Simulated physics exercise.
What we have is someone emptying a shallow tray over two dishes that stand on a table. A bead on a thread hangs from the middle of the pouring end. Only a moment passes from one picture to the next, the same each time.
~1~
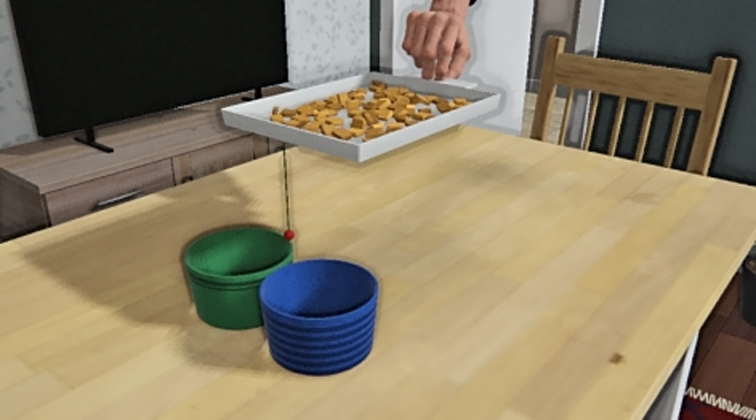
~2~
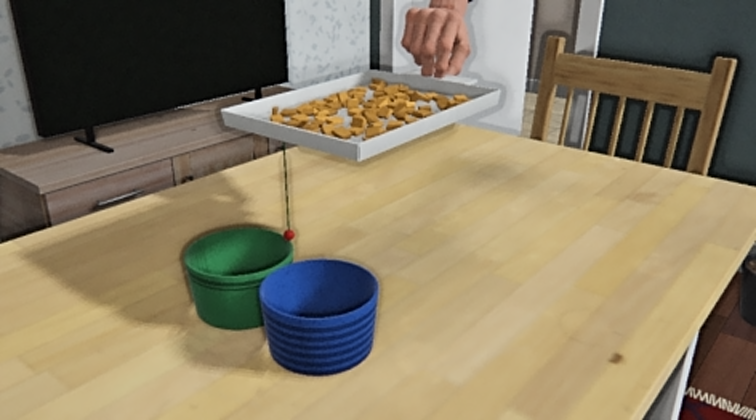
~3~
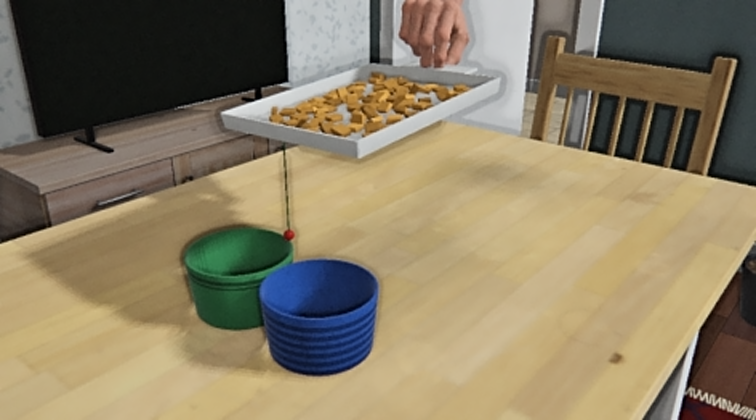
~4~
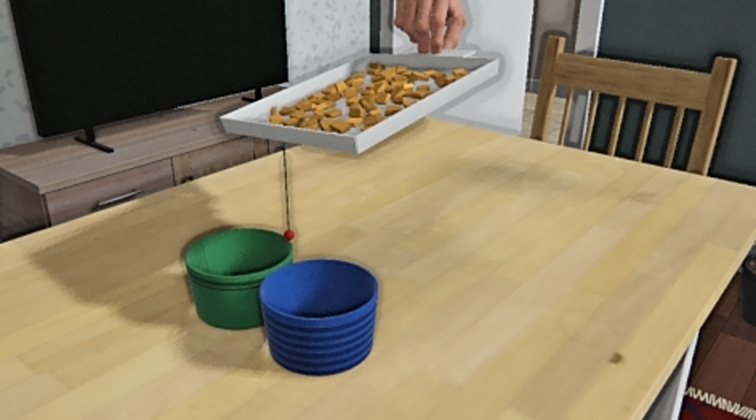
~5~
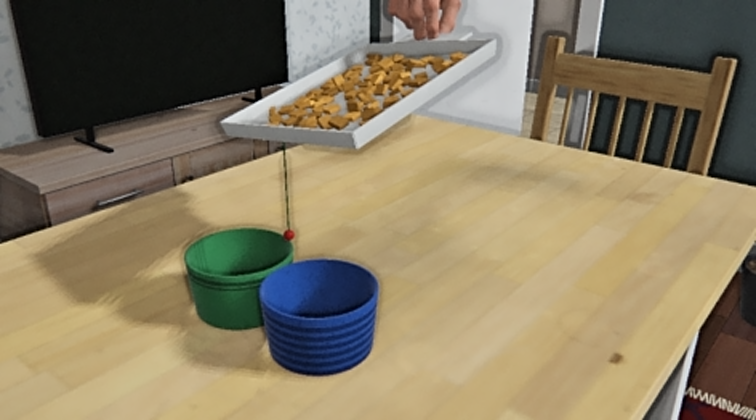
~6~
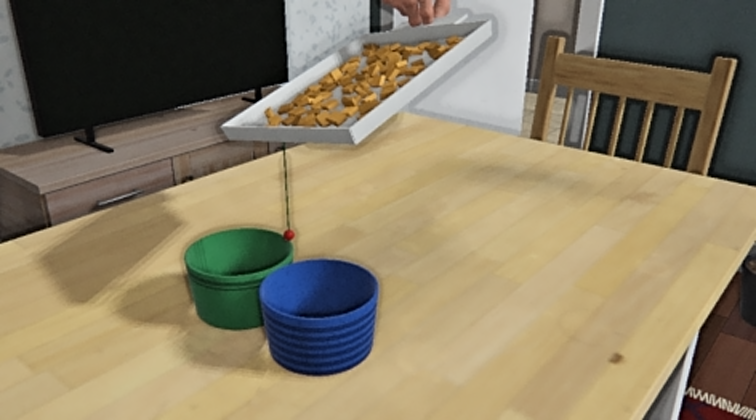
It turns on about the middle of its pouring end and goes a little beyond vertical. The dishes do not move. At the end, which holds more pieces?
Fuller: The left dish.
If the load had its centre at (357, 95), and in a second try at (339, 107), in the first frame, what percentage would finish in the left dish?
First some 40, then 50 per cent.
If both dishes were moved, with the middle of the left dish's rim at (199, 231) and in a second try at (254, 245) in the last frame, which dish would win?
The first try: The left one. The second: The left-hand dish.
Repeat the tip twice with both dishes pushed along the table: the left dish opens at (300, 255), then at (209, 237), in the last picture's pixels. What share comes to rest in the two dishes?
In turn 0 and 80 in a hundred.
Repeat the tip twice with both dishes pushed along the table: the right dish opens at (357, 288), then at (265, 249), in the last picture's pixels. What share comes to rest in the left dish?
Near 20 % and 30 %.
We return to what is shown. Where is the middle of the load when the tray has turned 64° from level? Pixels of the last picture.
Near (272, 103).
Just after the last frame, tray tipped steeply; almost all on the tray; just a few in the air.
A moment on, tray tipped past a quarter turn; roughly a quarter on the tray; roughly a third in the left dish; roughly a quarter outside both; roughly a quarter in the air.
Further on, tray tipped past a quarter turn; roughly half in the left dish; roughly half outside both.
When it is over, tray tipped past a quarter turn; not one in the right dish; roughly half in the left dish; roughly half outside both.
